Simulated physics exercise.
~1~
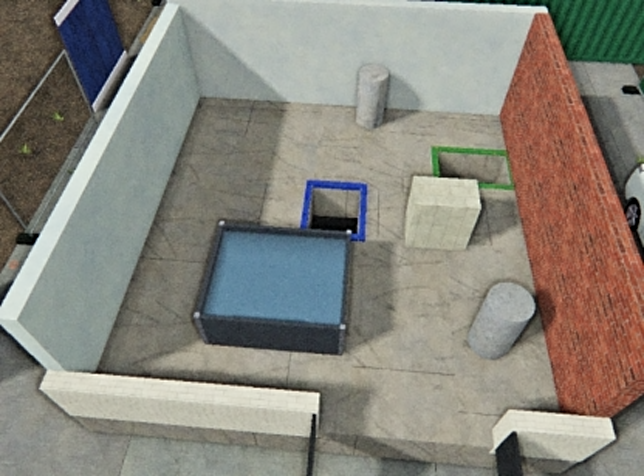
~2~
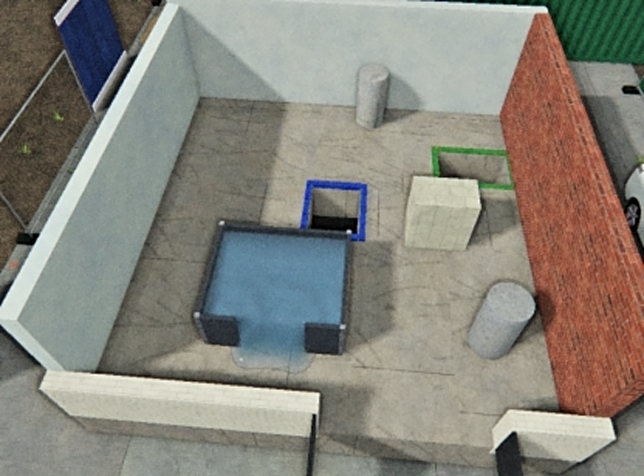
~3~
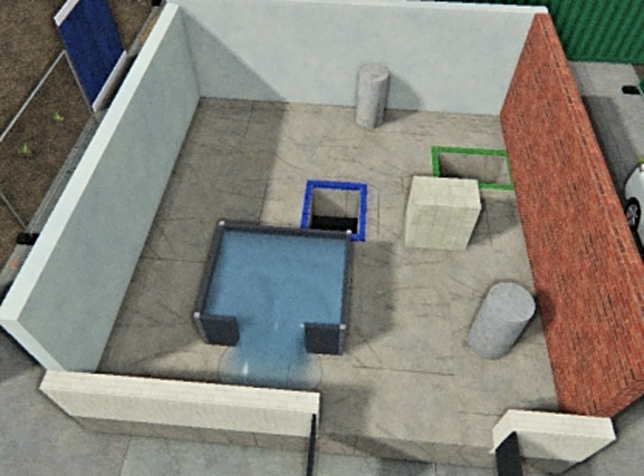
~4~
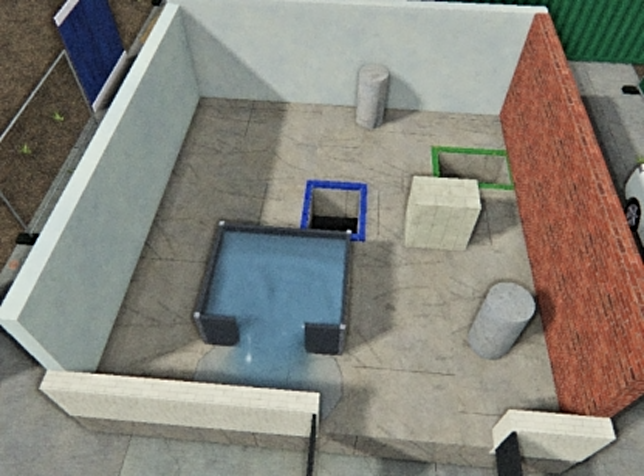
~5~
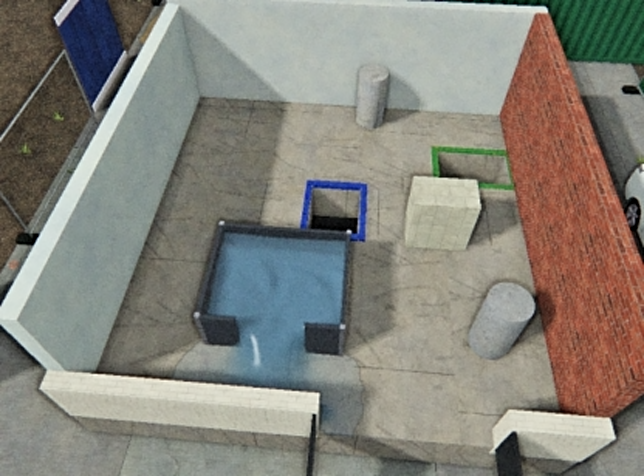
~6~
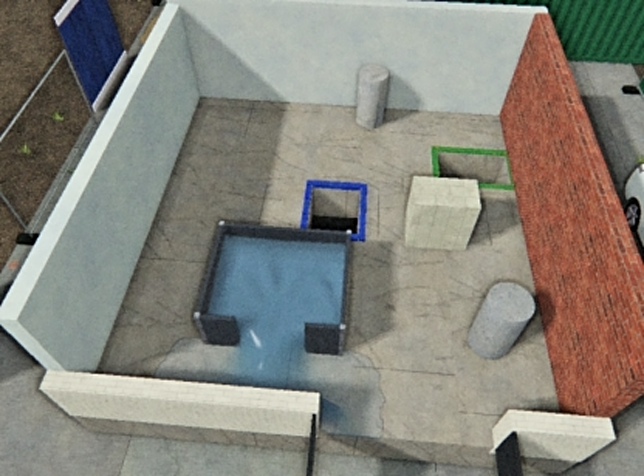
In this clip, a dark-framed water tank stands on a walled concrete floor near blue- and green-rimmed openings; its front side opens, and water pours through the gap, spreading toward the low cream wall and then rightward along it.
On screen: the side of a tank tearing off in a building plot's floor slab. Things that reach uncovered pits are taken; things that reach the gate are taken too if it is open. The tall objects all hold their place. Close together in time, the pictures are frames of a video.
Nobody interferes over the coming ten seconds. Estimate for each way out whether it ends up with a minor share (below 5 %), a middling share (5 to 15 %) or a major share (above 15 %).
At the end, the gate pulls in a good deal - past fifteen per cent. The blue pit pulls in barely a drop - beneath five per cent. The green pit pulls in a so-so amount - five to fifteen per cent.
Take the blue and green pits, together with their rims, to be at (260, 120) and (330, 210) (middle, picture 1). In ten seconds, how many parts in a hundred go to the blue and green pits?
Per cent, approx.: Blue 8, green 2.
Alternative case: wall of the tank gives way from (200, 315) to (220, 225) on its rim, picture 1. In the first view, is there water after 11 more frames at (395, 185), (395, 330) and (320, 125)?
The first would be still unwetted, the second still unwetted and the third still unwetted.
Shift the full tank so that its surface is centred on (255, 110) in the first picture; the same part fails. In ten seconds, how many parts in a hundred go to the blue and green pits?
After ten seconds: Blue pit 4 percent, green pit 6 percent.
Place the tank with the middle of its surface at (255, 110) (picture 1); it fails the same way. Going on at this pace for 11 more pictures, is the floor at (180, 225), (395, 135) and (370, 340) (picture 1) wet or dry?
In sequence: Inundated, next unflooded, then inundated.
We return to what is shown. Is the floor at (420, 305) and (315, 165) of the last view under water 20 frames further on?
First spot swamped; second spot spared.
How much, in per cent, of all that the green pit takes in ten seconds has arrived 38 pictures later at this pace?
Near 35 %, I'd say.
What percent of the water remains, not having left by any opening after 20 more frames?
92 %.
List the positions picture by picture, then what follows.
In the first frame, the water tank at (278, 275) is whole and still.
In the second frame, the front is at (237, 355), out from the gap at (273, 339).
In the third frame, water pours out at (273, 340) and has run to a hidden place.
In the fourth frame, the front is at a hidden place, out from the gap at (273, 340).
In the fifth frame, the front is at a hidden place, out from the gap at (273, 340).
In the sixth frame, water pours out at (273, 339) and has run to a hidden place.
A moment on, water covers 20 % of the floor; the gate 2 %, the blue pit 0 %, the green pit 0 %.
Next, water covers 30 % of the floor; the gate 5 %, the blue pit 0 %, the green pit 0 %.
Then, water covers 55 % of the floor; the gate 9 %, the blue pit 0 %, the green pit 0 %.
Later, water covers 75 % of the floor; the gate 13 %, the blue pit 0 %, the green pit 4 %.
In the end, water covers 95 % of the floor; the gate 17 %, the blue pit 0 %, the green pit 11 %.
